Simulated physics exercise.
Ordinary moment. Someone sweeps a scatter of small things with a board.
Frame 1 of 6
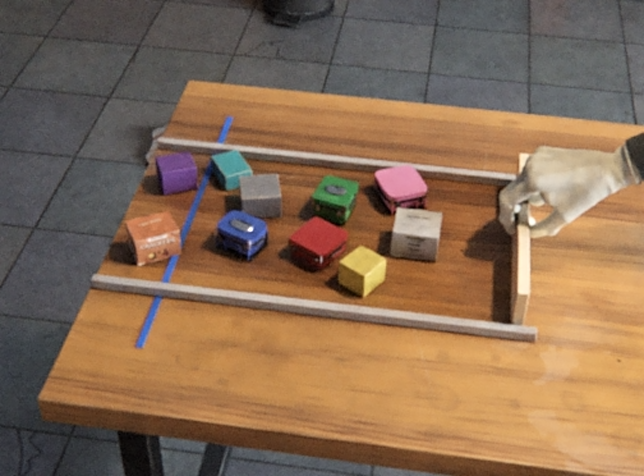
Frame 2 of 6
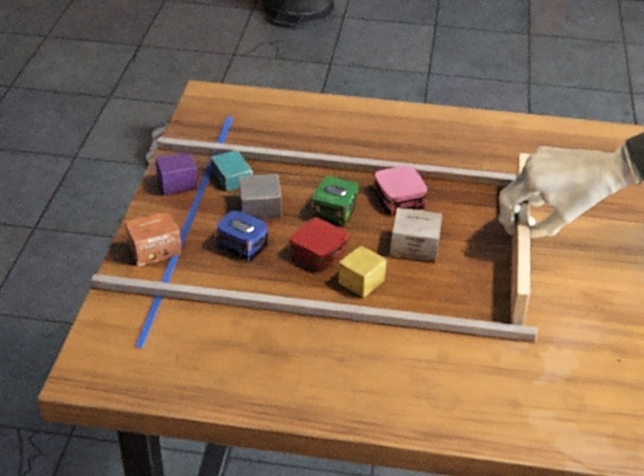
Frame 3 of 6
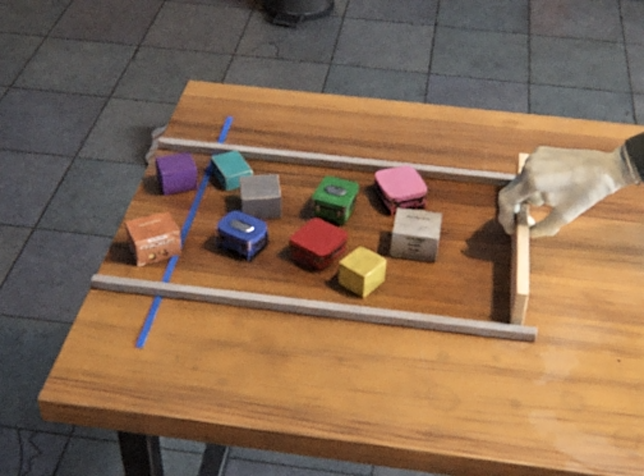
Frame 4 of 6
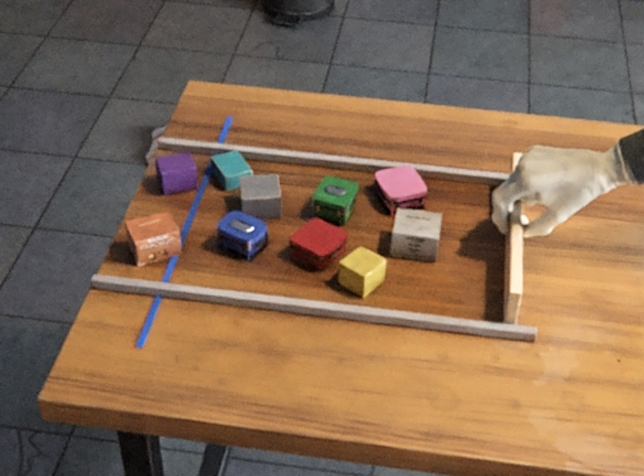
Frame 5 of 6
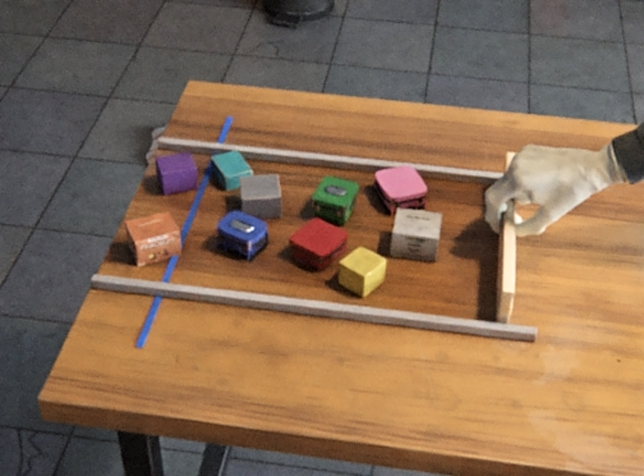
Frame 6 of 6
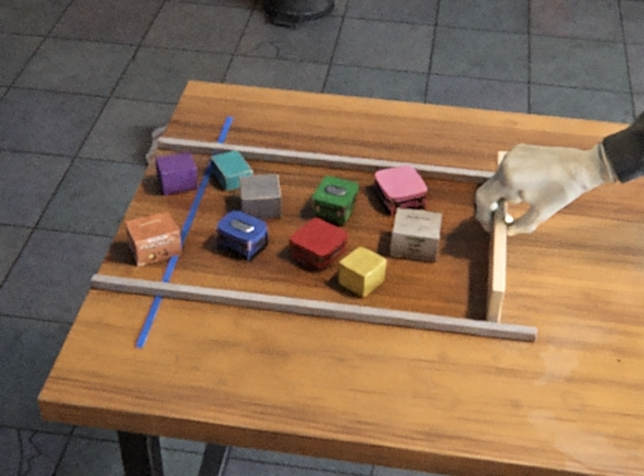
A gloved hand slides a wooden board slightly left toward scattered colourful blocks, which stay still.
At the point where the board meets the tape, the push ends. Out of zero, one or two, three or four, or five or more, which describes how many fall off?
Count off: Three, maybe four.
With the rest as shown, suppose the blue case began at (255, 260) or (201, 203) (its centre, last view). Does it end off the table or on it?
Well, the blue case stays aboard in the first case and is gone in the second.
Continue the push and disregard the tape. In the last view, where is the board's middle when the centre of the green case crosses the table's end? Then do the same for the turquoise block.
For the green case, about (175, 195); for the turquoise block, about (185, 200).
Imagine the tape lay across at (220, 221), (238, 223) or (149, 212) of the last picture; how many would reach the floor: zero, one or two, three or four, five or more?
Place by place, the answers come out as one to two; one to two; five or over.
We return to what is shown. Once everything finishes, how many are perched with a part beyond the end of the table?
3 of them.
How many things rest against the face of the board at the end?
My count gives 3.
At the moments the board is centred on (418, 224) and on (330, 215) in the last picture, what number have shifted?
Answer - first 2, then 7.
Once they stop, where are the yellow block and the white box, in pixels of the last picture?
Final positions: Near (155, 253); near (166, 208).
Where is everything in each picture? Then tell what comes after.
In the first picture, purple block (177, 173); orange box (154, 238); turquoise block (232, 170); board (521, 236); tape (191, 217).
In the second picture, orange box (154, 238); white box (416, 235).
In the third picture, turquoise block (232, 170); grey block (260, 197).
In the fourth picture, purple block (177, 174); yellow block (362, 272).
In the fifth picture, orange box (154, 238); green case (335, 201).
In the sixth picture, purple block (177, 174); orange box (154, 238); turquoise block (232, 170); board (498, 233); tape (191, 217).
Early on, none off yet; purple block at rest near (177, 174); orange box at rest near (154, 238); turquoise block at rest near (232, 170).
Finally, the number that fall off is three or four; lost, grey block, blue case, orange box and purple block.
